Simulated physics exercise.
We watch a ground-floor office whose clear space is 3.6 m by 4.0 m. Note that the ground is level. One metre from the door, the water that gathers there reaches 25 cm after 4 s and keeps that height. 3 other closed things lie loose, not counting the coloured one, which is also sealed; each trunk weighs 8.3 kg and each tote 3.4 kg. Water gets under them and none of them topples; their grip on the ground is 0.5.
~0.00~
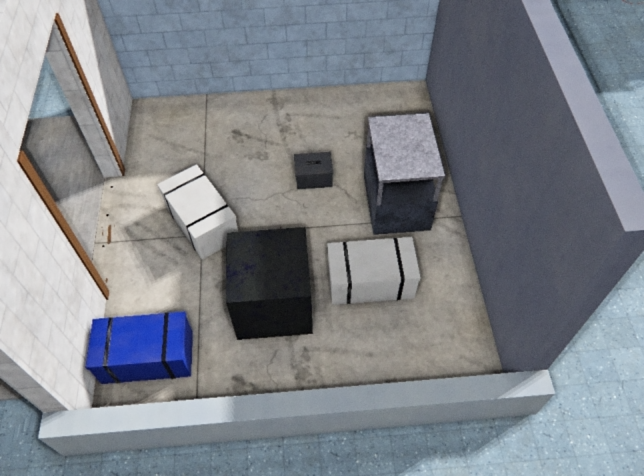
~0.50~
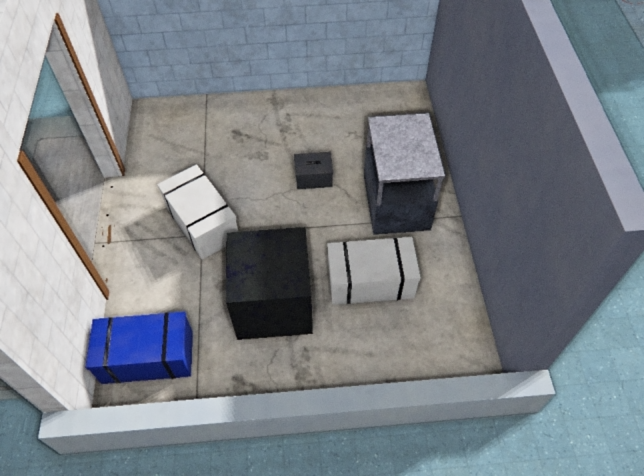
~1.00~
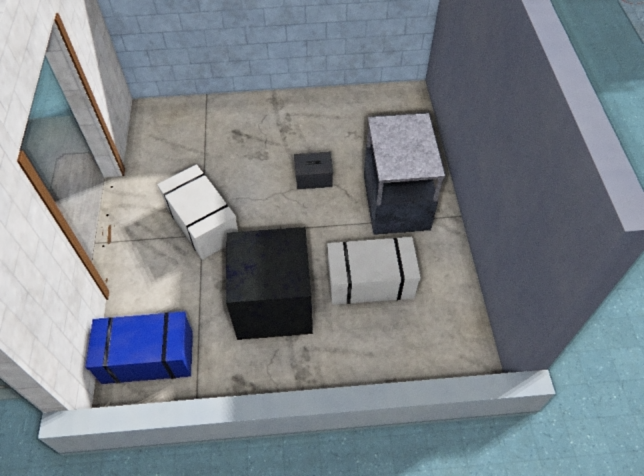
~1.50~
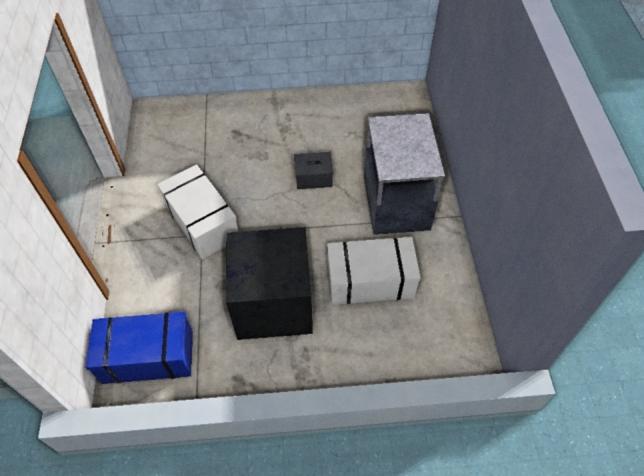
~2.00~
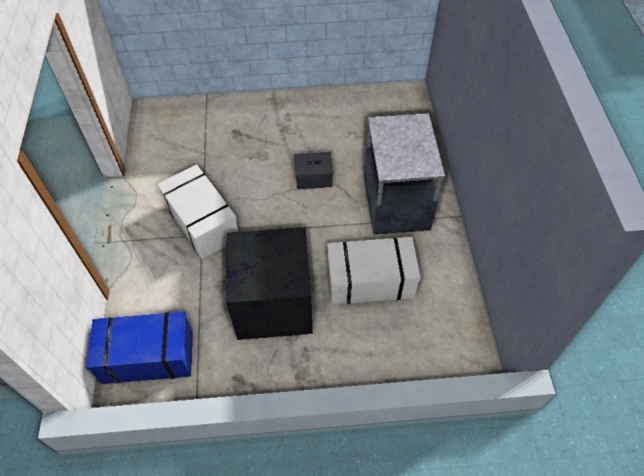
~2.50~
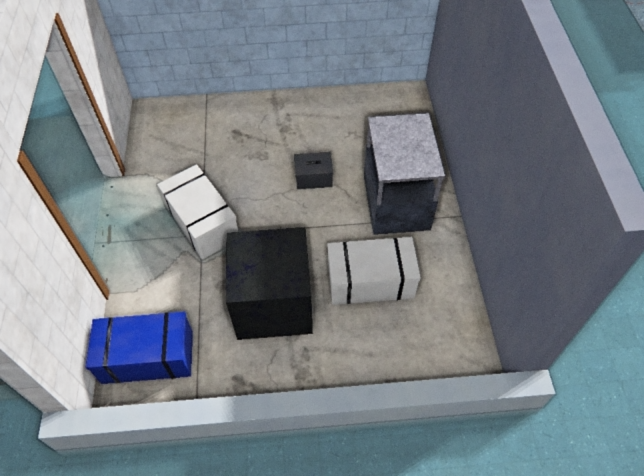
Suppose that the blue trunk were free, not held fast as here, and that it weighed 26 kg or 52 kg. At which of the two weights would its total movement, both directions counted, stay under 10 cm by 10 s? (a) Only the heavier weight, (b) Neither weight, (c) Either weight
Only the heavier weight (a).
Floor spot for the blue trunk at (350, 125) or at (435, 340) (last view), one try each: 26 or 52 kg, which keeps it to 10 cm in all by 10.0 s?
Both masses fail; both masses fail.
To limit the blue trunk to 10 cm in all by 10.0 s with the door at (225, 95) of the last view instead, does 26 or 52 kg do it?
Under that change no listed mass suffices.
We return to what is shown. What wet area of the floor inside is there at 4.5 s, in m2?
Close to 7.5 m2, I'd say.
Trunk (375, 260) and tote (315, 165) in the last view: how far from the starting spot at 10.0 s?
The first is 60 cm from its start, the second 80 cm.
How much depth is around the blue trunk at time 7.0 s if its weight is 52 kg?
Something like 6 centimetres.
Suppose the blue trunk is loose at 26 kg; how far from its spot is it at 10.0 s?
About 50 cm off its spot.
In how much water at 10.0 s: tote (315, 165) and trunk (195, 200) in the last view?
Roughly 14 and 16 cm.
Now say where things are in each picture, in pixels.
In the first frame, the blue trunk at (137, 339), on the bottom; 0.0 m2 under water; 0 of 4 have shifted.
In the second frame, the blue trunk at (137, 339) rests on the ground; 0.0 m2 under water; 0 of 4 have shifted.
In the third frame, the blue trunk at (137, 339), on the bottom; water covers 0.0 m2; 0 of 4 have shifted.
In the fourth frame, the blue trunk at (137, 339), on the bottom; water covers 0.0 m2; 0 of 4 have shifted.
In the fifth frame, the blue trunk at (137, 339) rests on the ground; 0.1 m2 under water; 0 of 4 have shifted.
In the sixth frame, the blue trunk at (137, 339), on the bottom; water covers 0.8 m2; 0 of 4 have shifted.
After 3.5 s the blue trunk would be 0 cm from its start with 26 kg and 0 cm from its start with 52 kg; 0 cm of water round it then.
After 4.5 s the blue trunk would be 0 cm from its start with 26 kg and 0 cm from its start with 52 kg; 1 cm of water round it then.
After 7.0 s the blue trunk would be 1 cm from its start with 26 kg and 0 cm from its start with 52 kg; 6 cm of water round it then.
After 10.0 s the blue trunk would be 50 cm from its start with 26 kg and 1 cm from its start with 52 kg; 11 cm of water round it then.
